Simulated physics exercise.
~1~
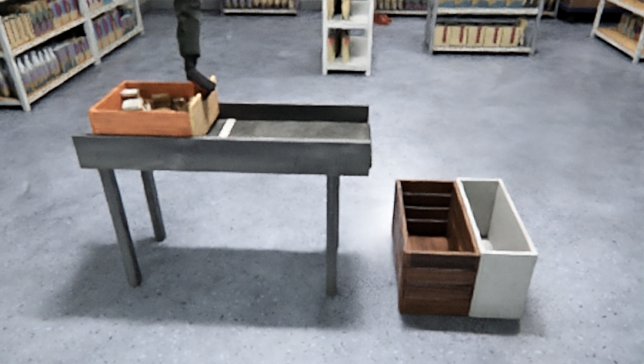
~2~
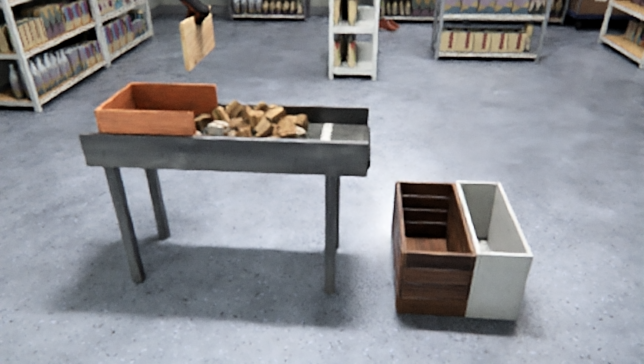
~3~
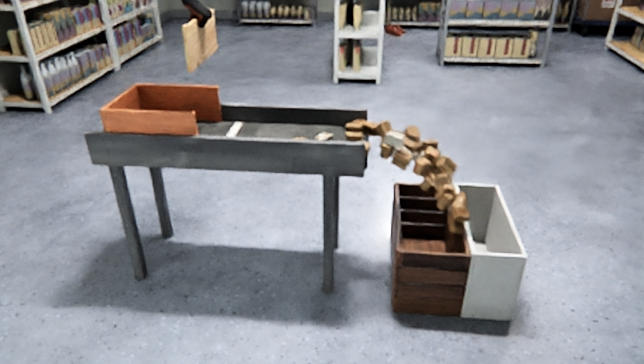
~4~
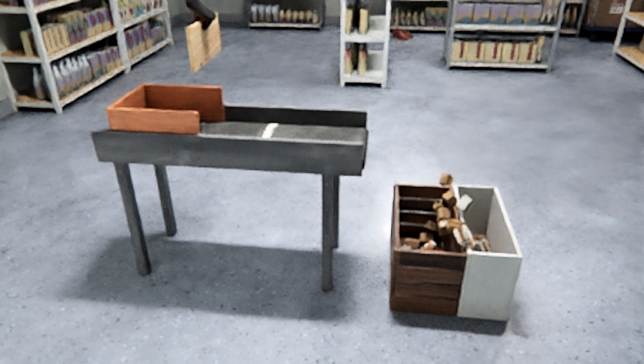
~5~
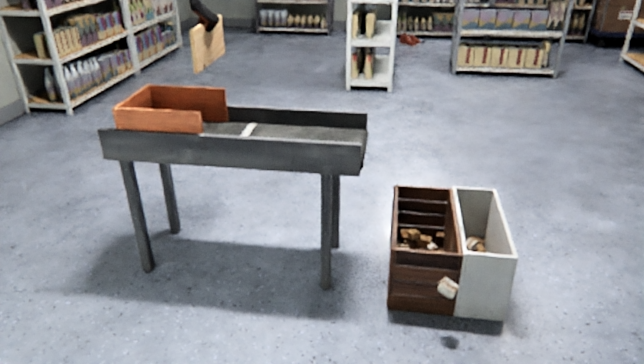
A dark grey conveyor table with a white stripe on its belt stands in a room lined with loaded shelves, seen from slightly above as the view drifts slowly sideways. Small brown parcels fill an orange pen at its left end, while a dark wooden bin and a white box sit together on the floor to the right. A dark arm lifts a wooden gate, and the heap rides rightward along the belt. The parcels spill off the end in an arc and tumble into both containers. They settle inside, while one last parcel drops outside the wooden bin's front.
